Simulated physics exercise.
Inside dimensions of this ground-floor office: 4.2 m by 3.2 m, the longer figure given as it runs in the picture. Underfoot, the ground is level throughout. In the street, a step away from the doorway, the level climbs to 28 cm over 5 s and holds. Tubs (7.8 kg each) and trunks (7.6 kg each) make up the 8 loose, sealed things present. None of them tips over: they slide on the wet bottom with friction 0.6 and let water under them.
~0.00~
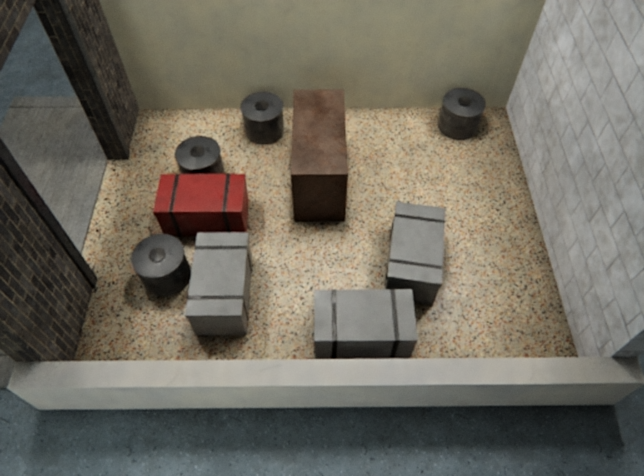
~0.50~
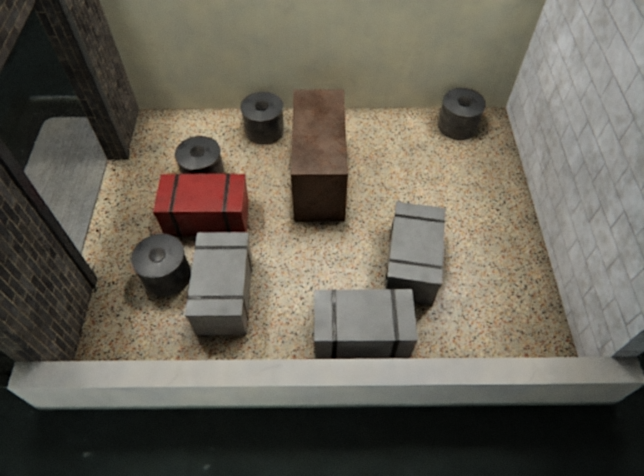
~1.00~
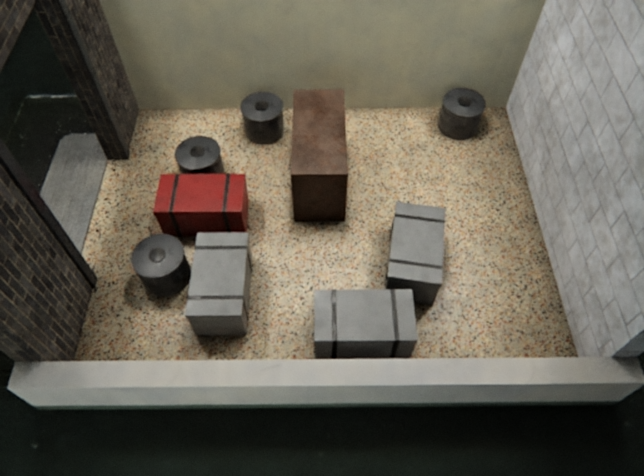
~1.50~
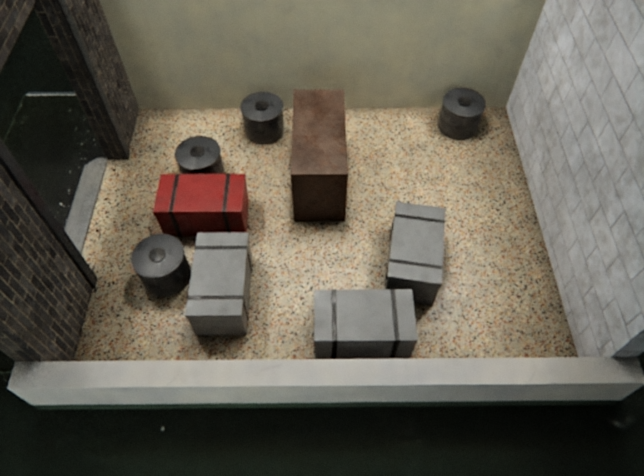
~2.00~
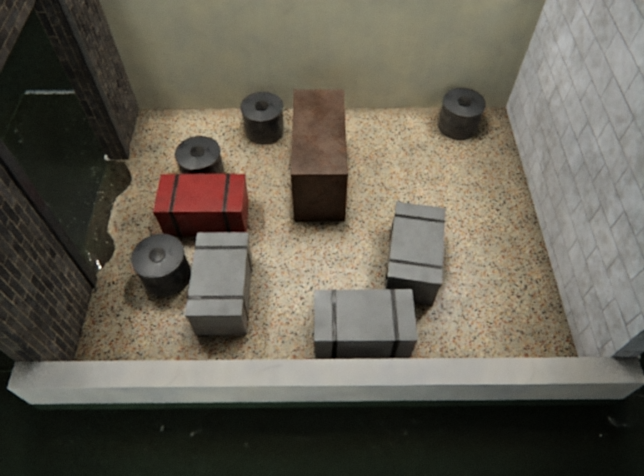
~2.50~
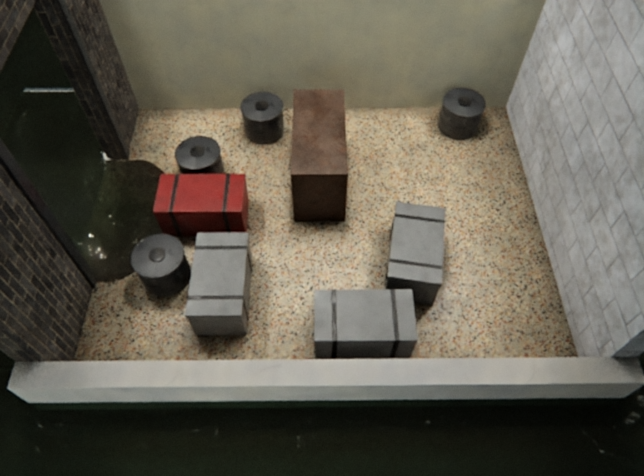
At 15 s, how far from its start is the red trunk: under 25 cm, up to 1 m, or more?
I'd say it gets moved far off.
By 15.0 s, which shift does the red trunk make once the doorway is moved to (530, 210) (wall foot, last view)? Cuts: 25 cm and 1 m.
Under that change the red trunk is pushed a bit.
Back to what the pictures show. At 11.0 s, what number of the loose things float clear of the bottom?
Answer: 8.
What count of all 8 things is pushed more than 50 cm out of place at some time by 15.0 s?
The tally stands at 8.
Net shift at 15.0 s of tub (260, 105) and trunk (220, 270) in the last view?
In turn: 120 cm, 250 cm.
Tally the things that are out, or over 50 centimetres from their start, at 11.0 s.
The number comes to 8.
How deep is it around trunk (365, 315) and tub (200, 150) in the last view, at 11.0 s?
First about 17 cm, second about 19 cm.
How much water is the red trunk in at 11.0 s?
Depth: About 14 cm.
After 3.5 s the red trunk is near (231, 194), 0.3 m from its start, aground; 0 afloat.
After 6.8 s the red trunk is near (469, 272), 2.5 m from its start, afloat; 6 afloat.
After 11.0 s the red trunk is near (422, 220), 2.0 m from its start, afloat; 8 afloat.
After 15.0 s the red trunk is near (450, 219), 2.2 m from its start, afloat; 8 afloat.
